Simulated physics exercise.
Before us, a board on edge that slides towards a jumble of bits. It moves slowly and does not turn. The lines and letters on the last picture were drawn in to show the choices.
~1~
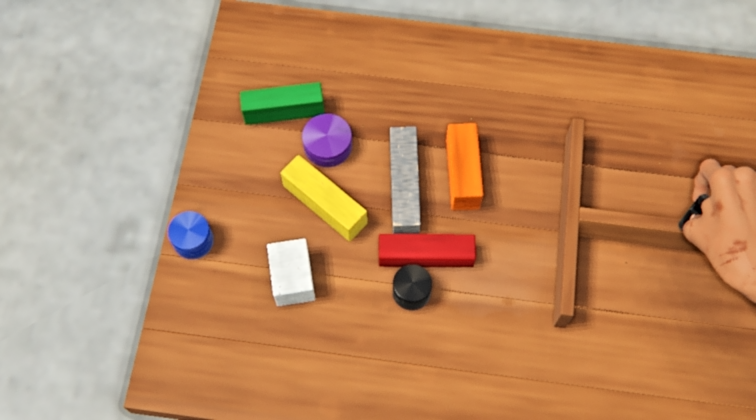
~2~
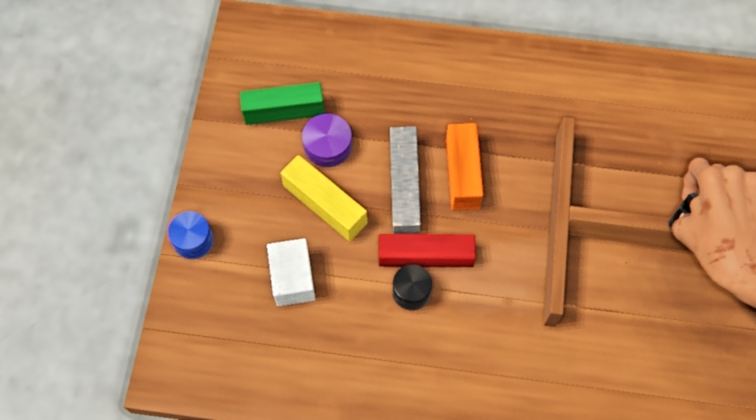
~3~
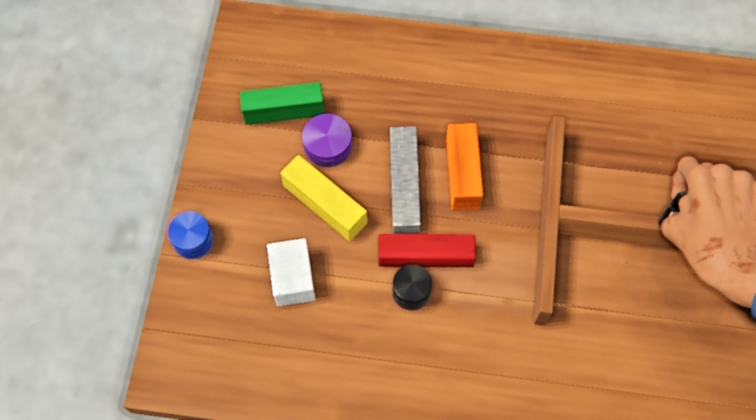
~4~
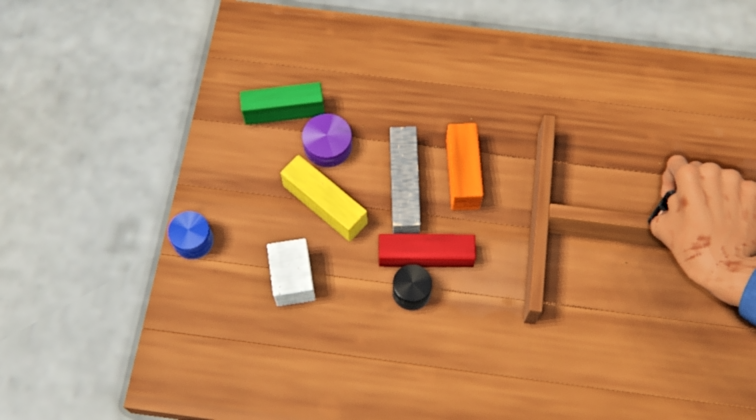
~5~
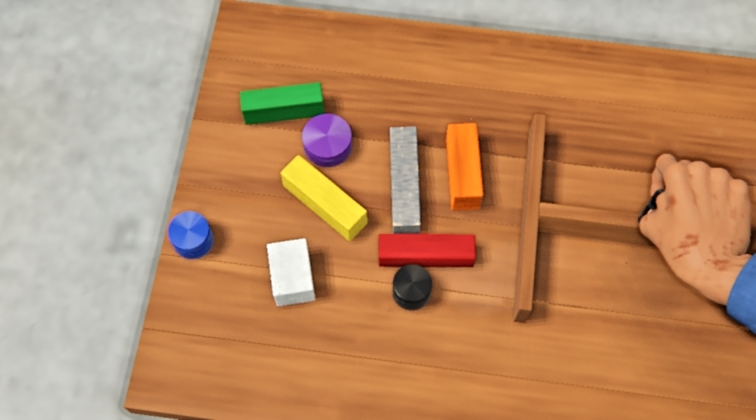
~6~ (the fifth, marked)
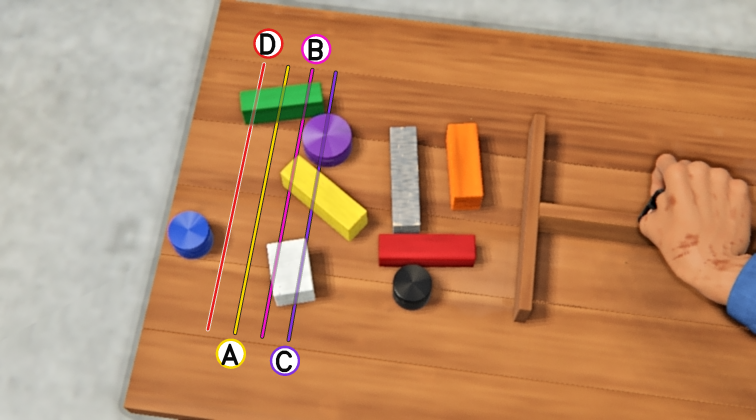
A wooden board on edge, held by a hand on its handle, slid slowly a short way left across the table without turning, while the scattered coloured blocks and round pieces stayed still, untouched.
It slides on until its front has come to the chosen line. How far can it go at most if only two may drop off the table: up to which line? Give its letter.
Line A.
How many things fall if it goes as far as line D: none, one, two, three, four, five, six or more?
Three.
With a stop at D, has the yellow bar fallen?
Yes.
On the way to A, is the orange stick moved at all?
Yes.
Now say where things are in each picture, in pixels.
Blue tin (191, 235); orange stick (464, 167); board (573, 212), in the first picture.
Board (564, 211); yellow bar (324, 198), in the second picture.
Board (554, 210); black tin (412, 288), in the third picture.
Board (543, 209); grey bar (405, 180), in the fourth picture.
Board (533, 207); blue tin (191, 235); orange stick (464, 167); red stick (427, 251), in the fifth picture.
On the copy, A at (263, 192); B at (289, 195); C at (314, 198); D at (238, 189).
On A. First, board (435, 195); yellow bar (311, 192); black tin (397, 286).
Then, board (337, 183); yellow bar (240, 176); purple tin (262, 139).
Finally, board (264, 175); blue tin over the edge; yellow bar over the edge; two fallen.
By contrast, B is within the limit but short; C is within the limit but short; D drops three.
